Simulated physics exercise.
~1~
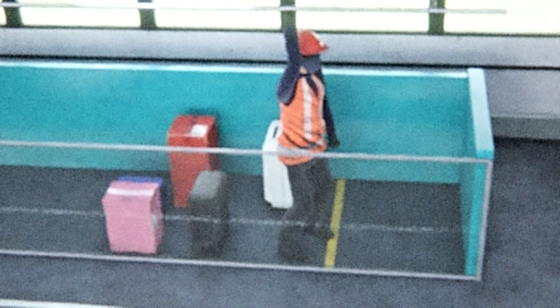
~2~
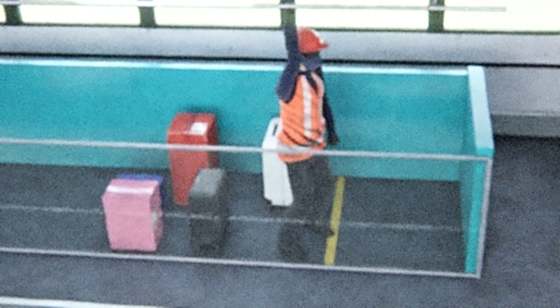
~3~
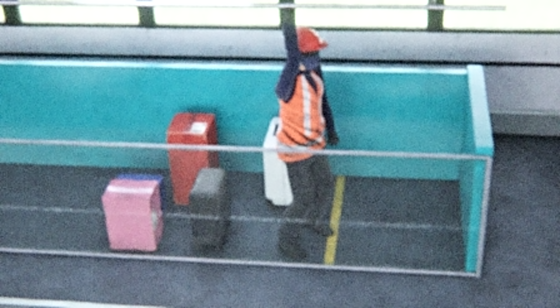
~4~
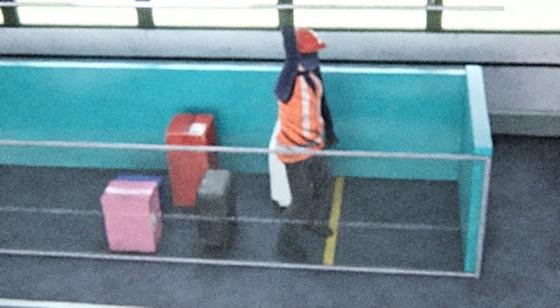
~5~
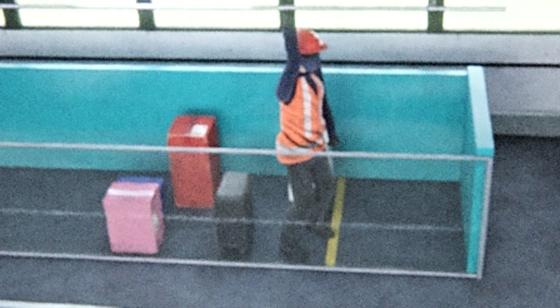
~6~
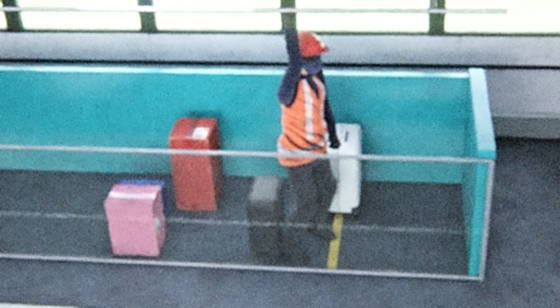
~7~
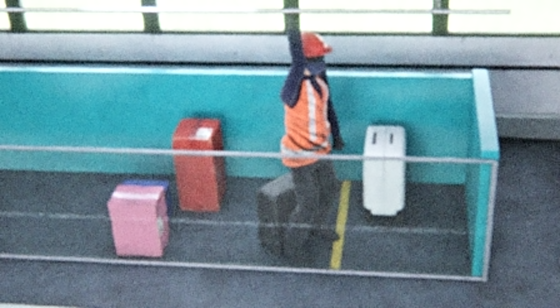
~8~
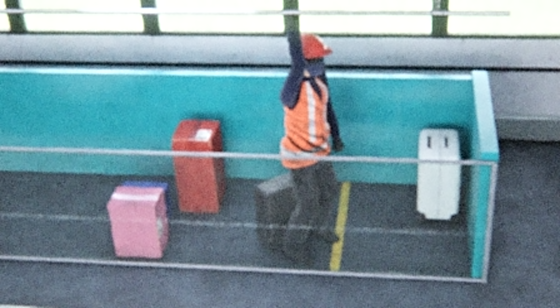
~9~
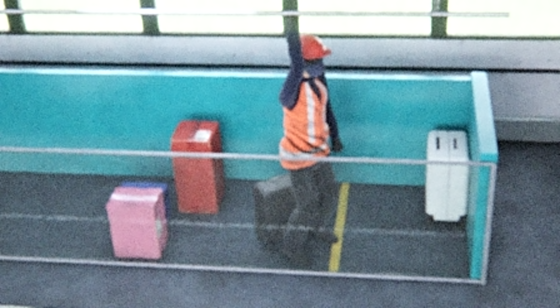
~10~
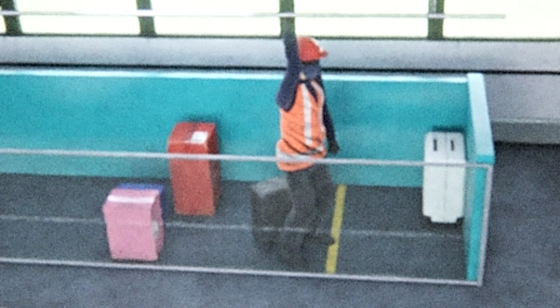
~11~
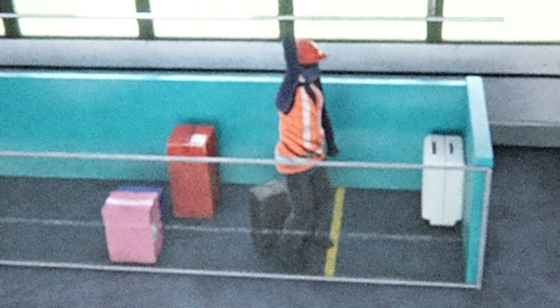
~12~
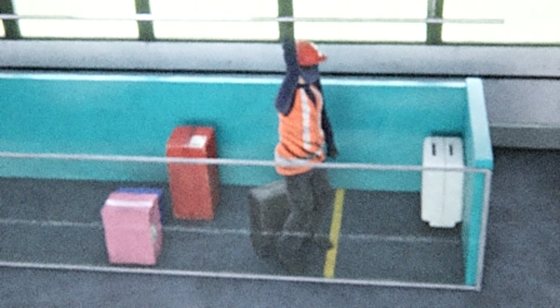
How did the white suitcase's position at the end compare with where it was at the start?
It began just left of the figure in the orange vest, on the left side of the yellow line. By the end it stood well to the right of the line, close to the right end wall.
A white suitcase and a smaller black one slid right along a bay past a standing figure in an orange vest; the black one stopped before the yellow line, while the white one crossed it and ended near the right wall.
